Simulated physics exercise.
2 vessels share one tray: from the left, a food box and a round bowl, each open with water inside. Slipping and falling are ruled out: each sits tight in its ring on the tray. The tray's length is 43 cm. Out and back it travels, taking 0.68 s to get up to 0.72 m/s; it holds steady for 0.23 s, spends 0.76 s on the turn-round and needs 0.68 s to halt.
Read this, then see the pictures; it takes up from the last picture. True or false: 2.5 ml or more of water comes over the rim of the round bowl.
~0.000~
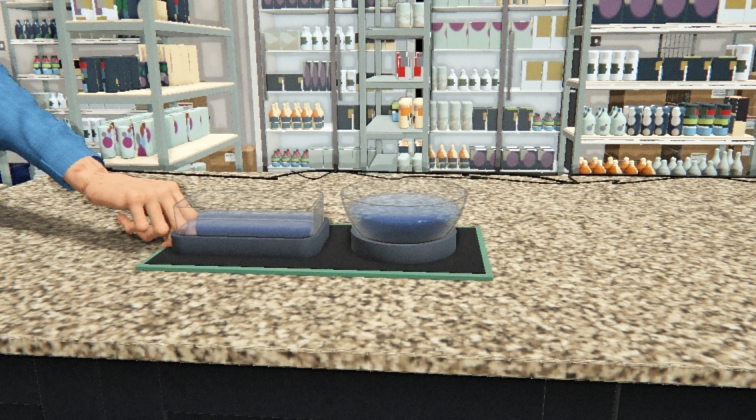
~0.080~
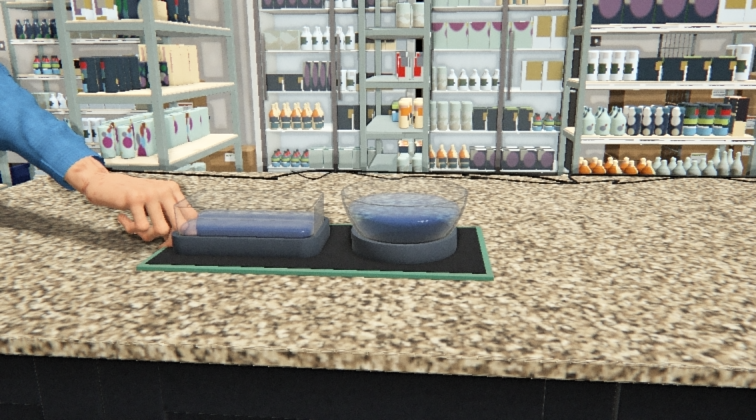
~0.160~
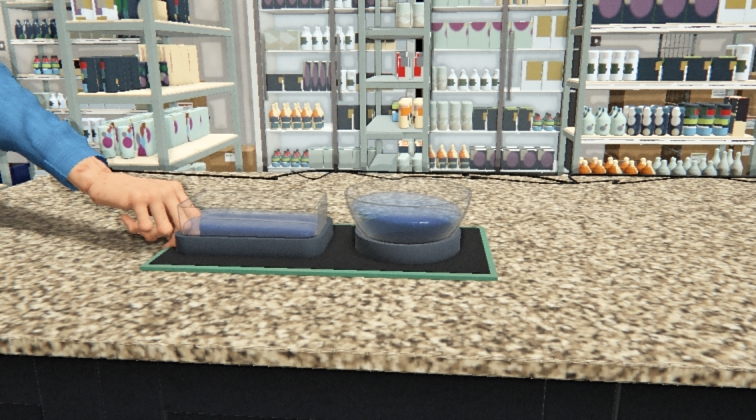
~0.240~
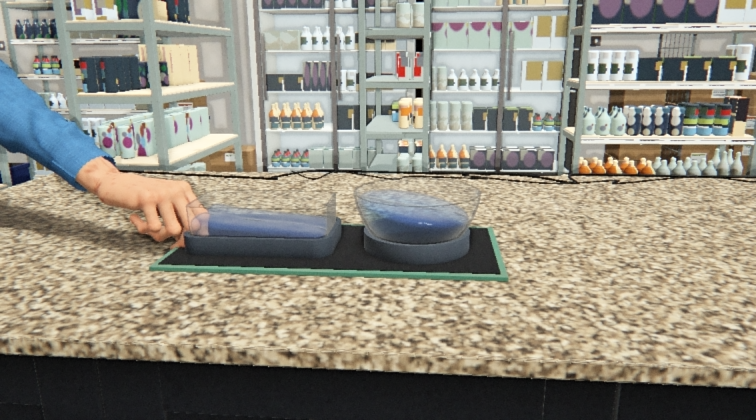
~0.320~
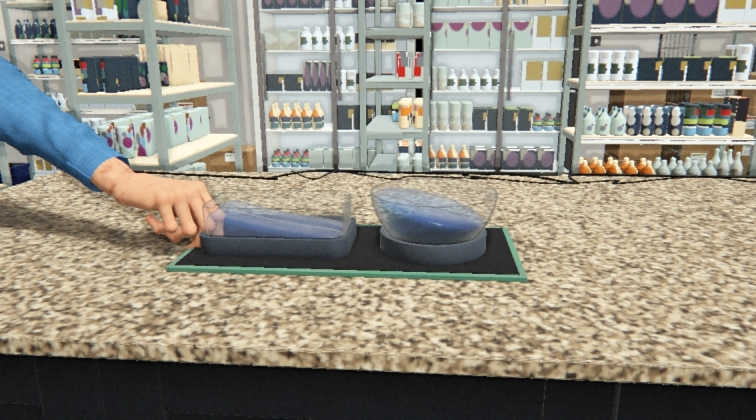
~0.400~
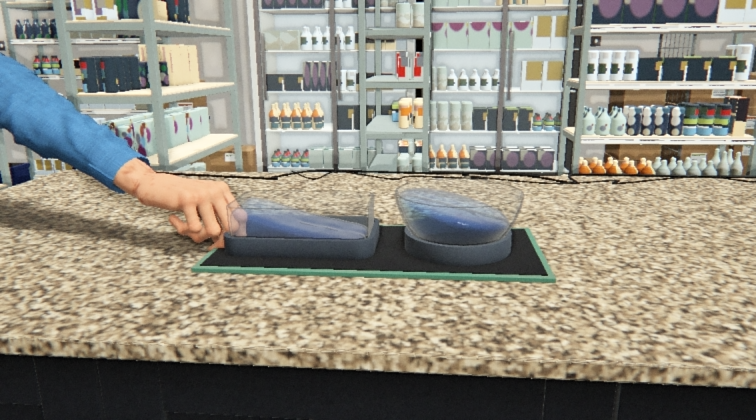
True.
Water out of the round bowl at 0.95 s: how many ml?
Roughly 0 ml.
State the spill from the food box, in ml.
The amount is roughly 20 ml.
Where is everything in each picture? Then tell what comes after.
In the first frame, it has moved 0.0 cm; in the food box the surface runs from (192, 217) to (317, 220), rim (317, 202); in the round bowl the surface runs from (348, 203) to (460, 206), rim (466, 193); the water in the round bowl stands 18 mm below the rim.
In the second frame, it has moved 0.1 cm; in the round bowl the surface runs from (348, 203) to (461, 206).
In the third frame, it has moved 0.5 cm; in the round bowl the surface runs from (351, 200) to (463, 210).
In the fourth frame, it has moved 1.7 cm; in the round bowl the surface runs from (358, 195) to (470, 213).
In the fifth frame, it has moved 3.8 cm; in the round bowl the surface runs from (374, 192) to (485, 217).
In the sixth frame, it has moved 7.0 cm; in the food box the surface runs from (240, 205) to (338, 226); in the round bowl the surface runs from (398, 194) to (510, 217).
Then, 0.95 s in, the tray moves at 0.71 m/s; losses from the left are 0, 0 ml.
Then, 1.50 s in, the tray moves at 0.55 m/s; losses from the left are 17, 26 ml.
Then, 2.05 s in, the tray moves at 0.30 m/s; losses from the left are 18, 26 ml.
Then, 2.60 s in, the tray moves at 0.00 m/s; losses from the left are 18, 26 ml.
Finally, losses from the left are 18, 26 ml.
